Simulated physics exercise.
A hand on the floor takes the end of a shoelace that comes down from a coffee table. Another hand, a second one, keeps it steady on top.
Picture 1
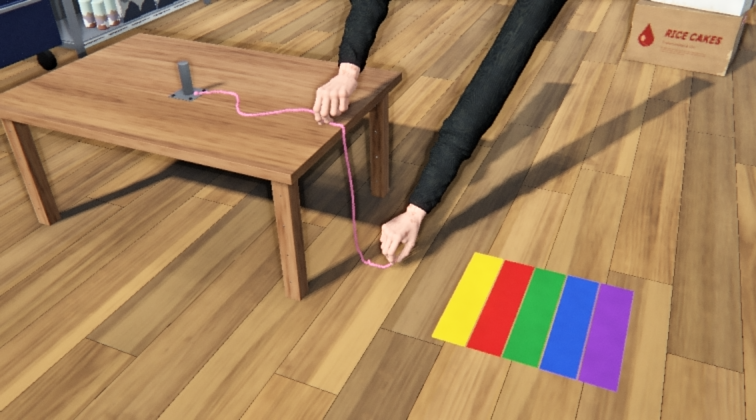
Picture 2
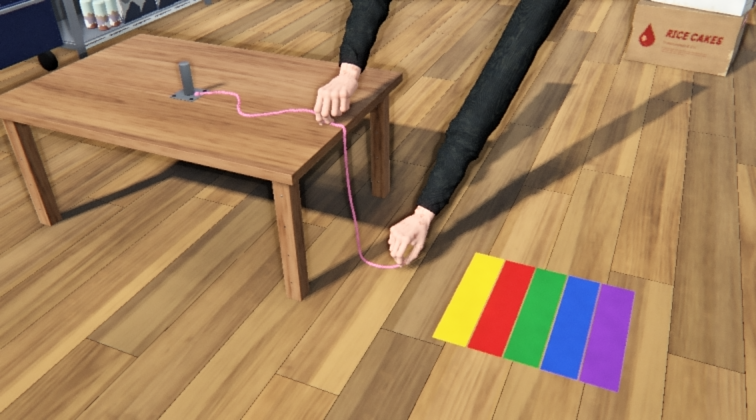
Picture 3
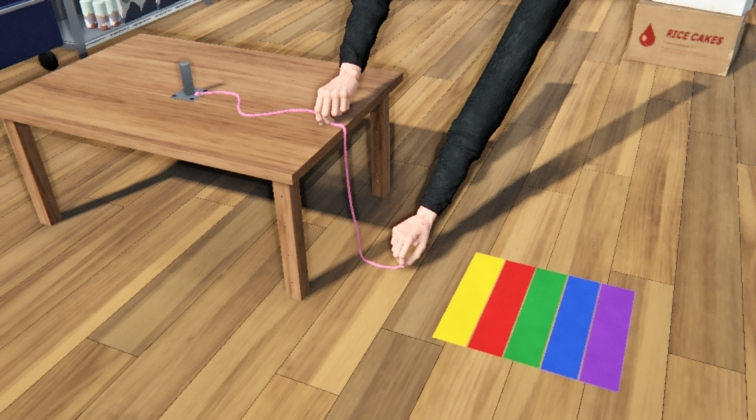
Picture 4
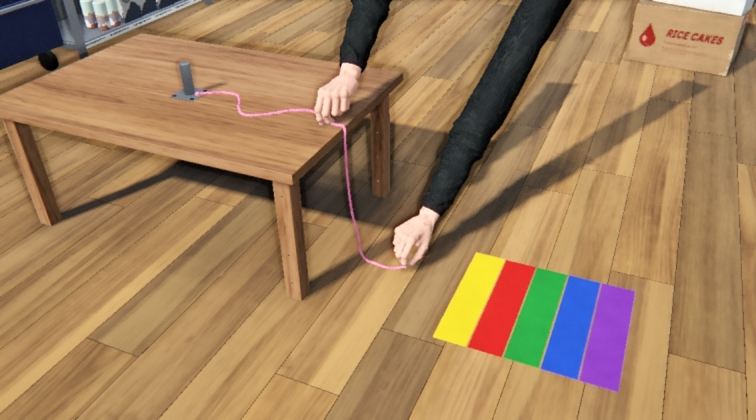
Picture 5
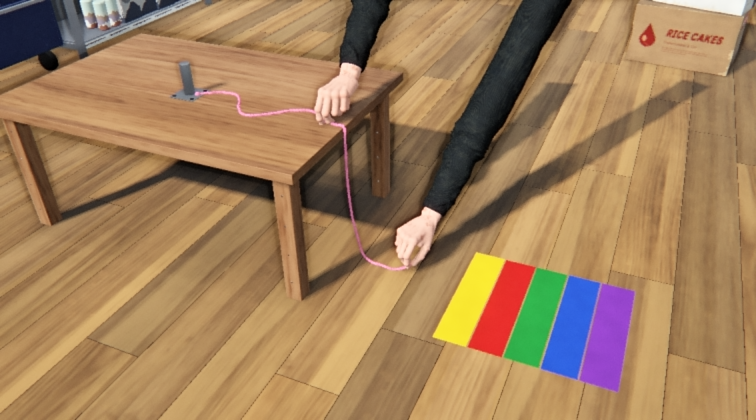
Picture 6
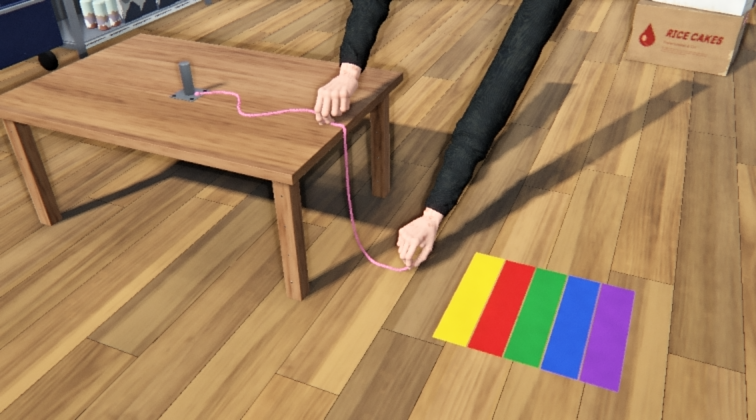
To begin with, one hand steadies a pink shoelace on top of a wooden coffee table while another, low by the floor, holds its hanging end. The lower hand then shifts the end slightly to the right, toward the coloured stripes, and the upper hand stays in place.
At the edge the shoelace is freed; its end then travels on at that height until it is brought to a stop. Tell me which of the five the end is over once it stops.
It is over the green strip.
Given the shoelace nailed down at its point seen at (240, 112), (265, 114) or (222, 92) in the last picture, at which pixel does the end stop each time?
Estimated spots in sequence: (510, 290), (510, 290), (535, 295).
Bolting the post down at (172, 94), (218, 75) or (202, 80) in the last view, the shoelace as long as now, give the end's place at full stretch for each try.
Pixels, try by try: About (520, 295), (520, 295), (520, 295).
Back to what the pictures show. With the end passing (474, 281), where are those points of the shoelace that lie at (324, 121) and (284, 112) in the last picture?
Result - first point (346, 145), second point (308, 119).
Soon after, end near (474, 281); over yellow.
Then, end near (517, 292); over red.
At full stretch, end near (543, 299); over green. The end stops over the green strip.
